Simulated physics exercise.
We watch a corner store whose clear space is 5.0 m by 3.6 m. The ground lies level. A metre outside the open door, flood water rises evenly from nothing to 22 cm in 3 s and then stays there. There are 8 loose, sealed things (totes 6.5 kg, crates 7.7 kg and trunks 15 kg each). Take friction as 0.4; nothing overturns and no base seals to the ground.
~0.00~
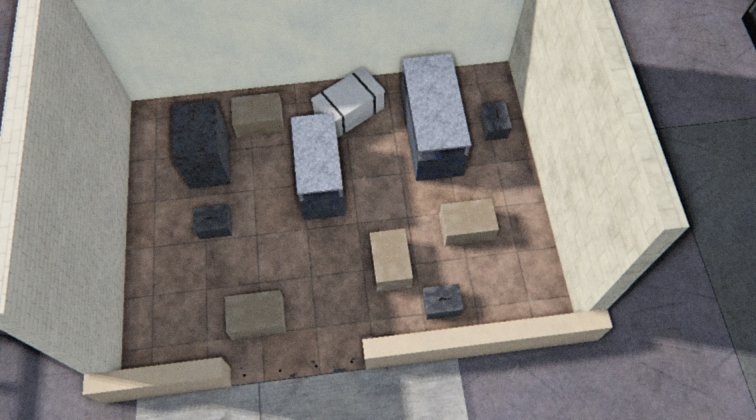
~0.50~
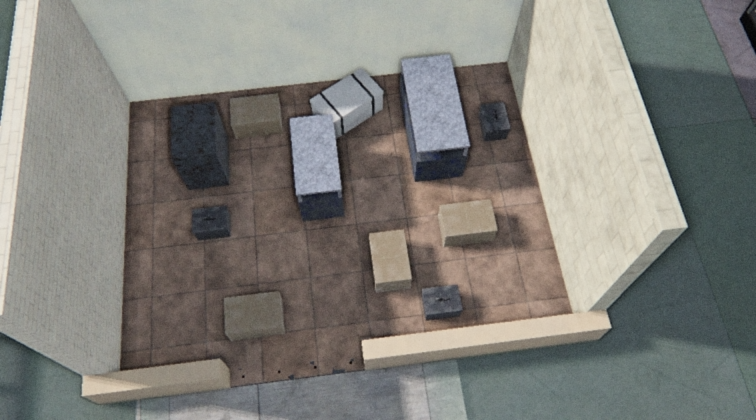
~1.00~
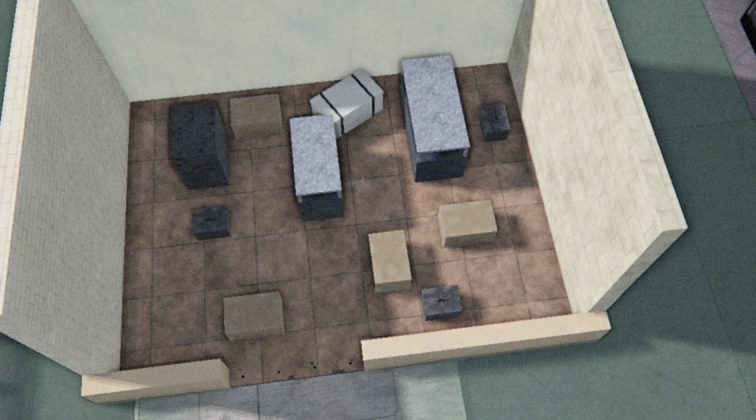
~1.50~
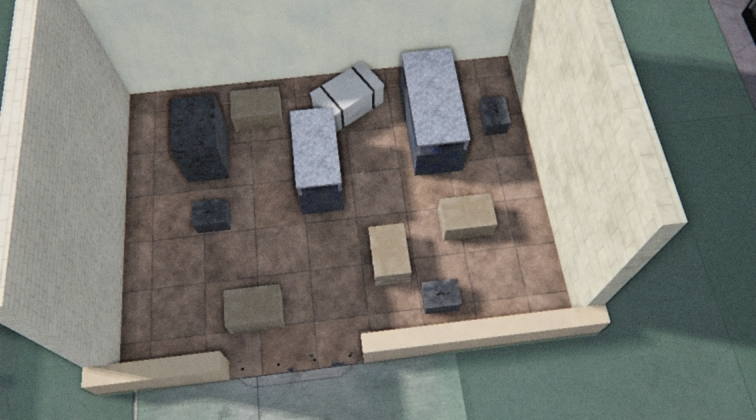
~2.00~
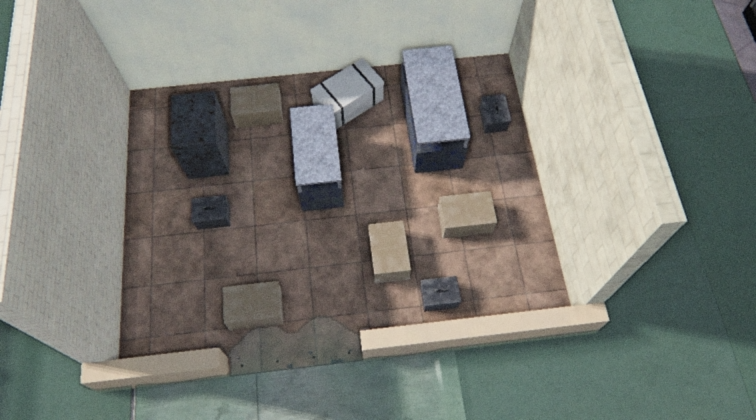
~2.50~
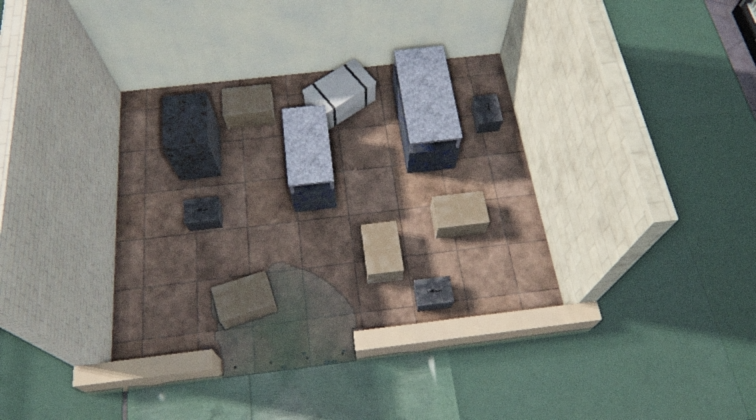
We see an open-topped room of boxes and blocks from above as greenish water covers the ground outside, then enters through the gap in the front wall and spreads in a curve, and a tan box nearby turns slightly.
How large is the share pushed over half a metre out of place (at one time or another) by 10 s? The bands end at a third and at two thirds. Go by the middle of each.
That comes to two thirds or above.
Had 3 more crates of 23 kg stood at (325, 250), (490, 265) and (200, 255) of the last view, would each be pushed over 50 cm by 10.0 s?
In turn: Over, less, past it.
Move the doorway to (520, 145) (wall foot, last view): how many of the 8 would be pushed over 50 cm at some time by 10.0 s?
Then 6.
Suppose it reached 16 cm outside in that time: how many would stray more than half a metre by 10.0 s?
In that case 5 of them.
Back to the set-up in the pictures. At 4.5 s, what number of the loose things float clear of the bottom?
At that moment 1.
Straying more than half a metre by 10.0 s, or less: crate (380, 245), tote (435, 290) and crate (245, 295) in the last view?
In that order: Past it, under, more.
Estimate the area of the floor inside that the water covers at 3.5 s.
Roughly 4.0 m2.
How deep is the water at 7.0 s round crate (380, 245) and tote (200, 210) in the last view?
About 3 and 13 cm.
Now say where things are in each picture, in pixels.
In the first frame, a crate at (254, 311) rests on the ground; a tote at (497, 116) rests on the ground; 0.0 m2 under water; 0 of 8 have shifted.
In the second frame, a crate at (252, 312) rests on the ground; a tote at (495, 117), on the bottom; 0.0 m2 under water; 0 of 8 have shifted.
In the third frame, a crate at (252, 312) rests on the ground; a tote at (495, 117) rests on the ground; water covers 0.0 m2; 0 of 8 have shifted.
In the fourth frame, a crate at (252, 305), on the bottom; a tote at (496, 111), on the bottom; 0.0 m2 under water; 0 of 8 have shifted.
In the fifth frame, a crate at (251, 302), on the bottom; a tote at (496, 108), on the bottom; water covers 0.3 m2; 0 of 8 have shifted.
In the sixth frame, a crate at (243, 296) rests on the ground, 8 cm from its start; a tote at (488, 108), on the bottom; water covers 0.9 m2; 1 of 8 have shifted.
After 3.5 s 1 of 8 are over 50 cm from their spots; 0 afloat.
After 4.5 s 1 of 8 are over 50 cm from their spots; 1 afloat.
After 7.0 s 4 of 8 are over 50 cm from their spots; 4 afloat.
After 10.0 s 6 of 8 are over 50 cm from their spots, and 7 have been at some point; 7 afloat.
